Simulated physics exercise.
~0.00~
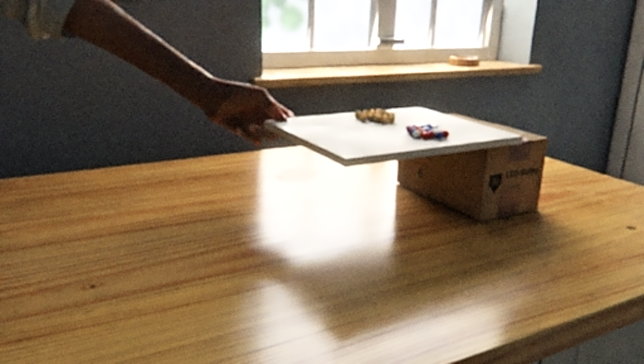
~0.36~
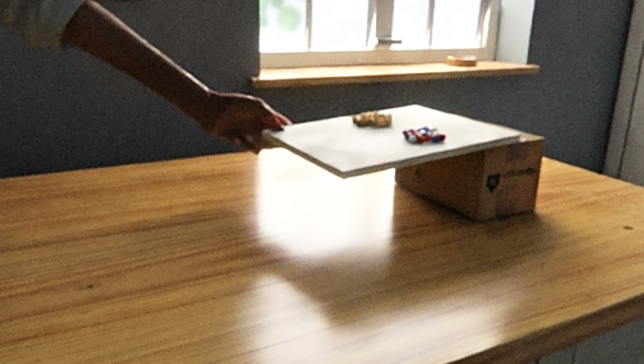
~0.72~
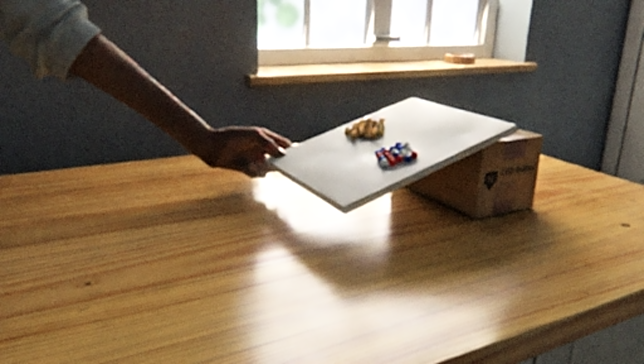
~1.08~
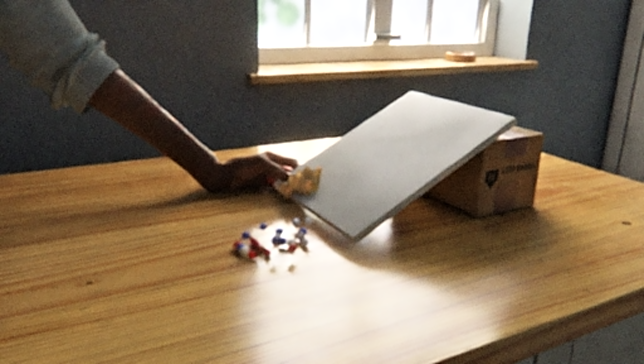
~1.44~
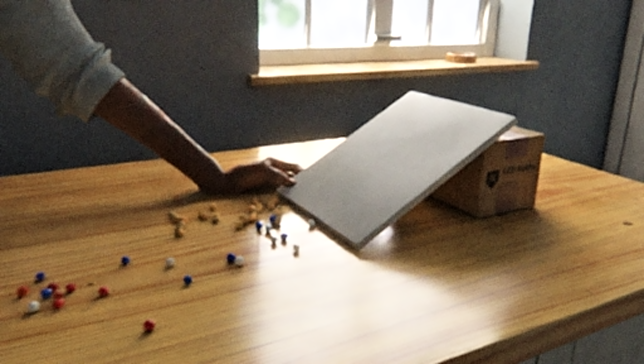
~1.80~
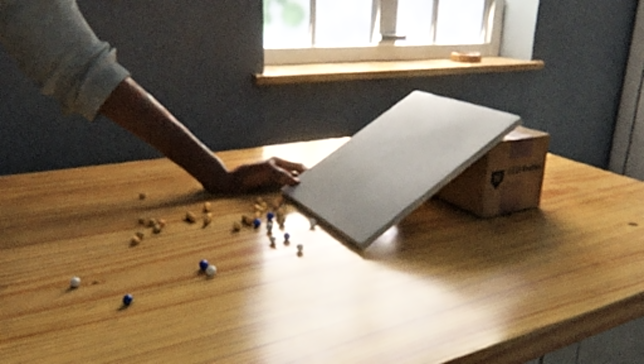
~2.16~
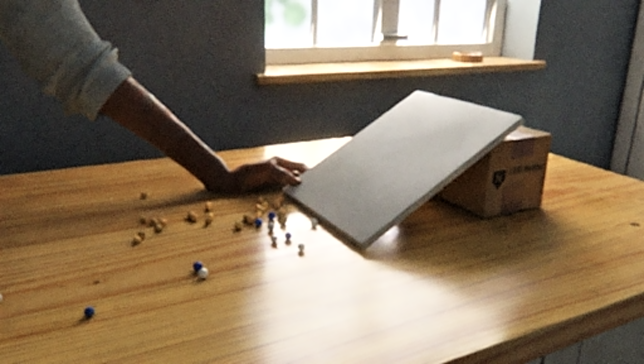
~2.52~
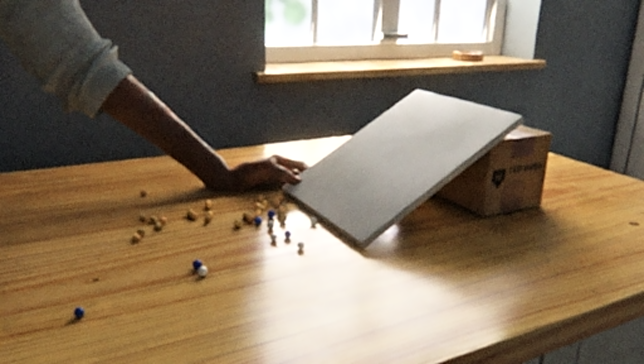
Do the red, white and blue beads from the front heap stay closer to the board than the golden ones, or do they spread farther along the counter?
The red, white and blue beads from the front spread farther, with many rolling well away to the left, while the golden ones mostly stayed near the foot of the board.
Two little heaps of beads slid down a white board as a hand lowered its left end from level with a cardboard box. The golden ones settled near its foot, while many red, white and blue ones rolled much farther across the wooden counter.
